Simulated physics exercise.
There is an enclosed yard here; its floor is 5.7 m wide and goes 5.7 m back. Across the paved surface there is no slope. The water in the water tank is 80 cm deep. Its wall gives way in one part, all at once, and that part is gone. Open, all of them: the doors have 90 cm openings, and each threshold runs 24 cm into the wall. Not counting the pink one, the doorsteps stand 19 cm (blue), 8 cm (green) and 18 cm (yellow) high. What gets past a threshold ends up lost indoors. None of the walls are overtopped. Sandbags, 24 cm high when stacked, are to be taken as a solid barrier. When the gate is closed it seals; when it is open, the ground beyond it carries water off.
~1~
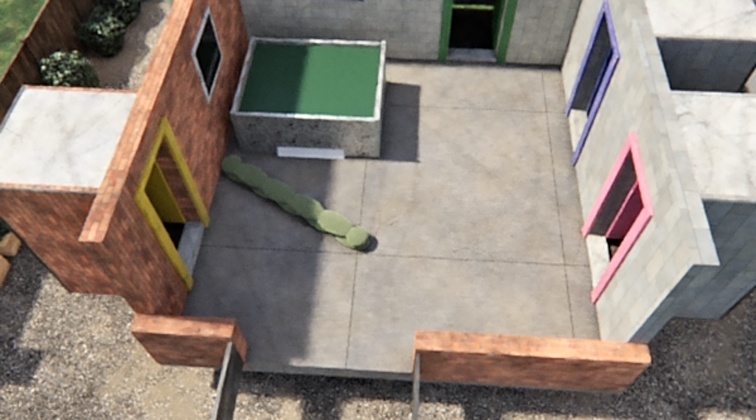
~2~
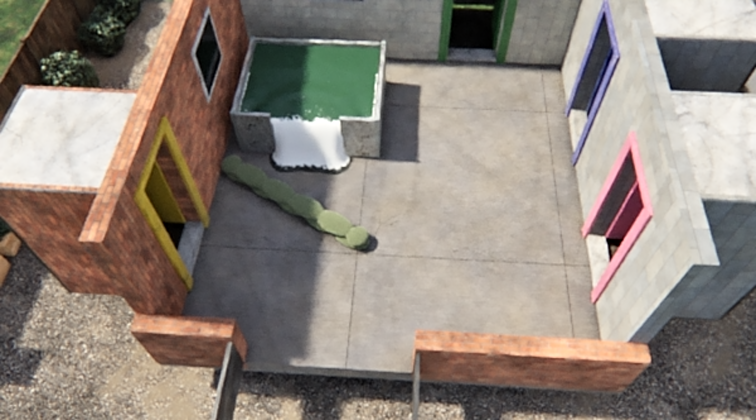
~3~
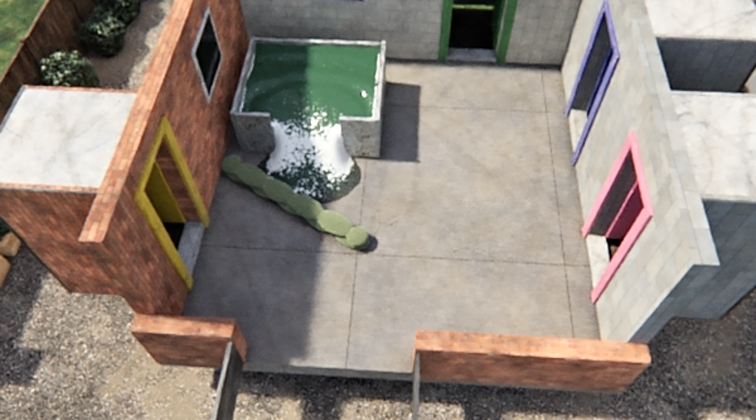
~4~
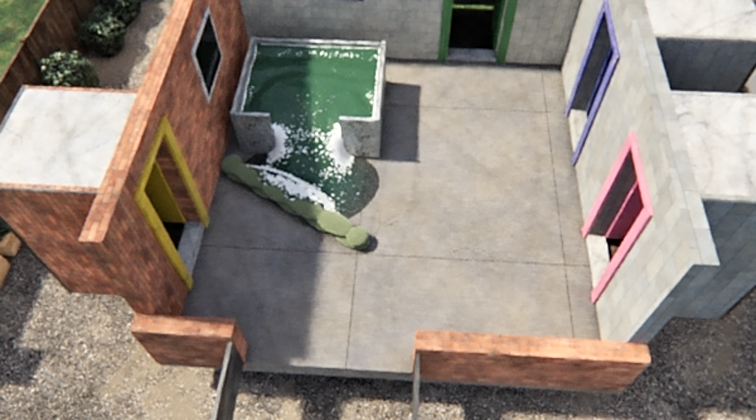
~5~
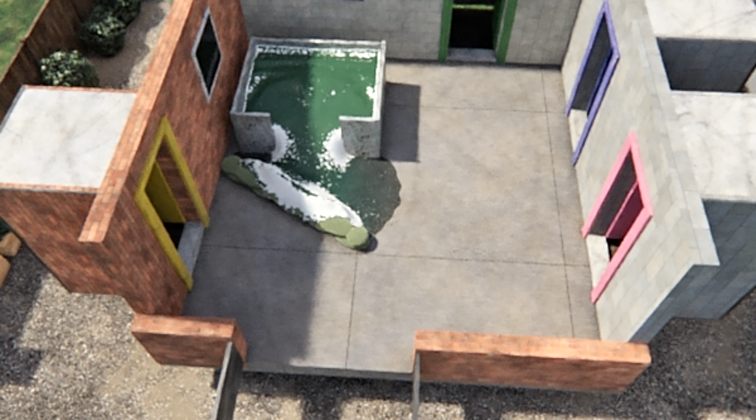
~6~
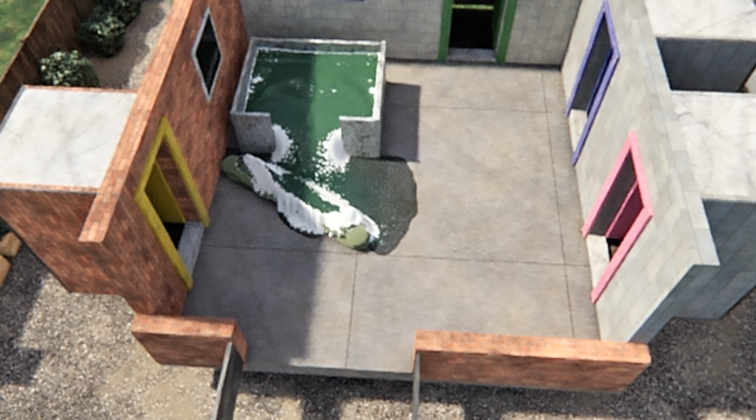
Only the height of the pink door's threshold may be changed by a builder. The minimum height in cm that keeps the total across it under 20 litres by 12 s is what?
It is close to 17 cm.
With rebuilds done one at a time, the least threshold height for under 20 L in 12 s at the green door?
Green - roughly 7.5 cm.
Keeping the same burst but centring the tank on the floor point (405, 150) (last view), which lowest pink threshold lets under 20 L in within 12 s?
In that case about 9.0 cm.
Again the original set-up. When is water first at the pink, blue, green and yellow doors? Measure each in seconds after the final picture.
The pink door gets it at 1.0 s, the blue door at 2.0 s, the green door at 4.0 s and the yellow door at 0.6 s.
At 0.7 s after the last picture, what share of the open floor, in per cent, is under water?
Near 40 per cent is wet.
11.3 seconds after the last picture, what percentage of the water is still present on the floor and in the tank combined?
I'd put it at about 78 per cent.
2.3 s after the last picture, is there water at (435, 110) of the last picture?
At that moment it's not yet touched.
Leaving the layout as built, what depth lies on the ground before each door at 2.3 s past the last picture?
Pink door 21 cm, blue door 5 cm, green door 0 cm, yellow door 7 cm.
Then, 0.7 s after the last picture water covers 40 % of the floor, deepest (51 cm) near (296, 193); it has not reached the pink door.
Then, 2.3 s after the last picture water covers 70 % of the floor, deepest (35 cm) near (275, 183); 21 cm at the pink door, 47 litres in over its 11 cm threshold.
Then, 11.3 s after the last picture water covers 95 % of the floor, deepest (15 cm) near (252, 56); 7 cm at the pink door, 104 litres in over its 11 cm threshold.
At the pink door as built, the water peaked near 22 cm, 1.9 s after the last picture.
With a threshold of 14 cm, 51 litres would have come in within the 12 s; with 19 cm, 8 litres. So under 20 litres takes about 17 cm.
